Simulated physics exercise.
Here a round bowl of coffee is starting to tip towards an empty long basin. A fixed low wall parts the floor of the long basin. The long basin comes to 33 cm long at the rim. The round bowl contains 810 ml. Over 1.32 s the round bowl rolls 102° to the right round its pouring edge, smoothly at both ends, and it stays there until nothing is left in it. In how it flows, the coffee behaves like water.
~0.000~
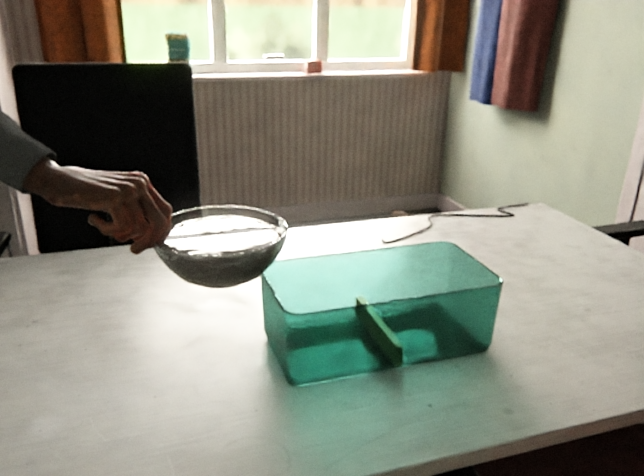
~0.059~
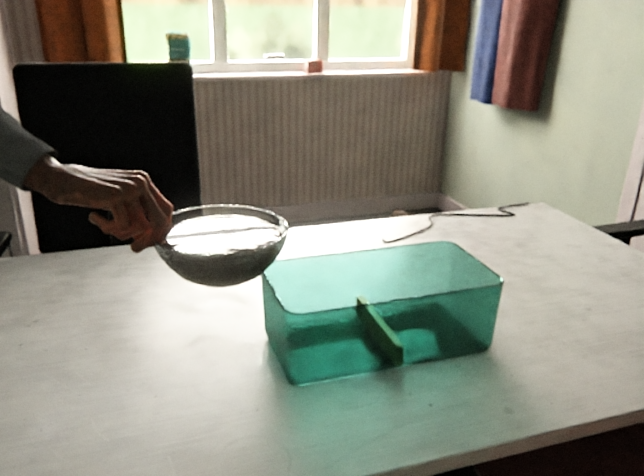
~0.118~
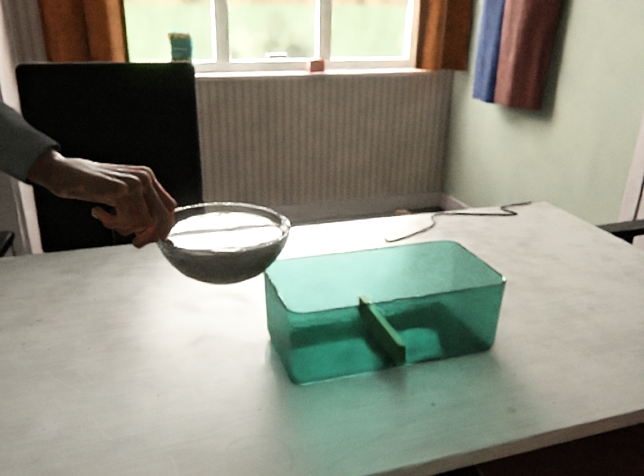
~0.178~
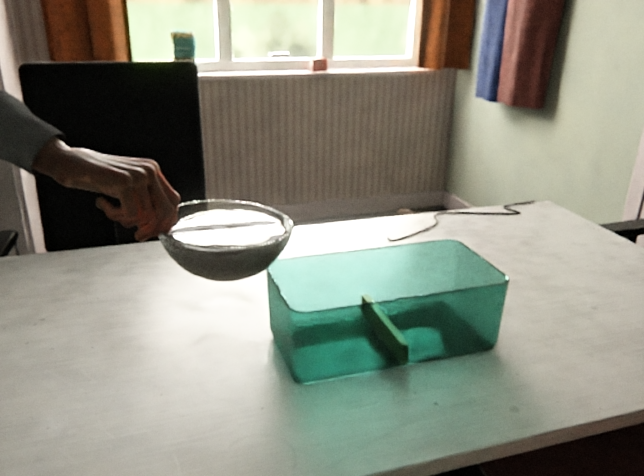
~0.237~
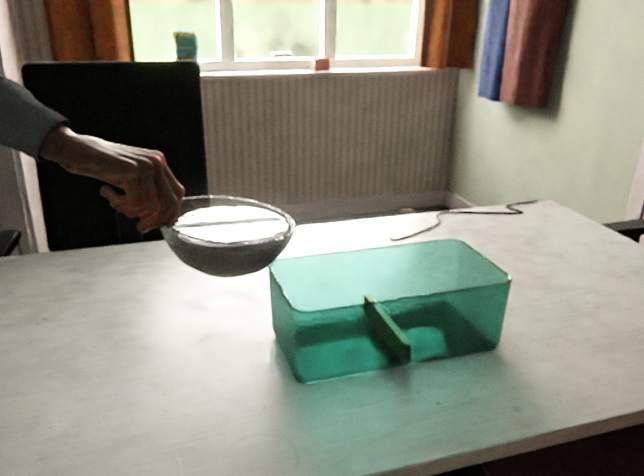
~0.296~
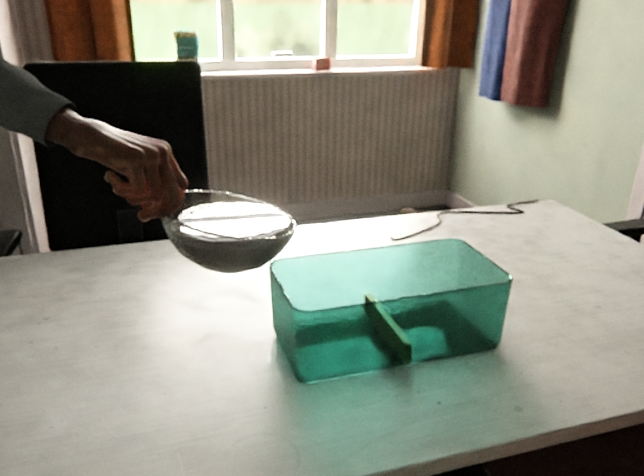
The video shows a hand holding a round glass bowl of liquid beside a long, translucent green basin on a pale table, then gradually tilting the bowl slightly to the right while the basin stays in place.
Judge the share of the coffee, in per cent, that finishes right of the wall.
16 percent, roughly.
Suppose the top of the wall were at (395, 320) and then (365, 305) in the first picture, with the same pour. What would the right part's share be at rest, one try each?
Try 1: 25 %; try 2: 10 %.
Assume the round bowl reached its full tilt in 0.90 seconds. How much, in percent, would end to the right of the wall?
Result under that change: Approx. 25 %.
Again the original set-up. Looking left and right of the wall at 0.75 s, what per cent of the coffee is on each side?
I'd say some 26 in a hundred on the left and 0 on the right.
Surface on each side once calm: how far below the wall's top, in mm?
Left: Roughly 6 mm; right: Roughly 28 mm.
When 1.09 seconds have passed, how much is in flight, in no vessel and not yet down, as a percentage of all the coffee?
Around 5 percent of the liquid.
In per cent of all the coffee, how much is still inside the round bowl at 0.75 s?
Near 36 in a hundred.
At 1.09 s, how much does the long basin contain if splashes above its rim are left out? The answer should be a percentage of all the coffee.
It works out near 94 per cent.
After 0.75 s the tilt is 62° and 36 per cent is still to pour, 26 is left of the wall and 0 right of it.
After 1.09 s the tilt is 94° and 0 per cent is still to pour, 87 is left of the wall and 8 right of it.
After 1.44 s the tilt is 102° and 0 per cent is still to pour, 85 is left of the wall and 14 right of it.
After 1.82 s the tilt is 102° and 0 per cent is still to pour, 84 is left of the wall and 15 right of it.
In the end 83 per cent lies left of the wall, 16 right of it and 1 outside.
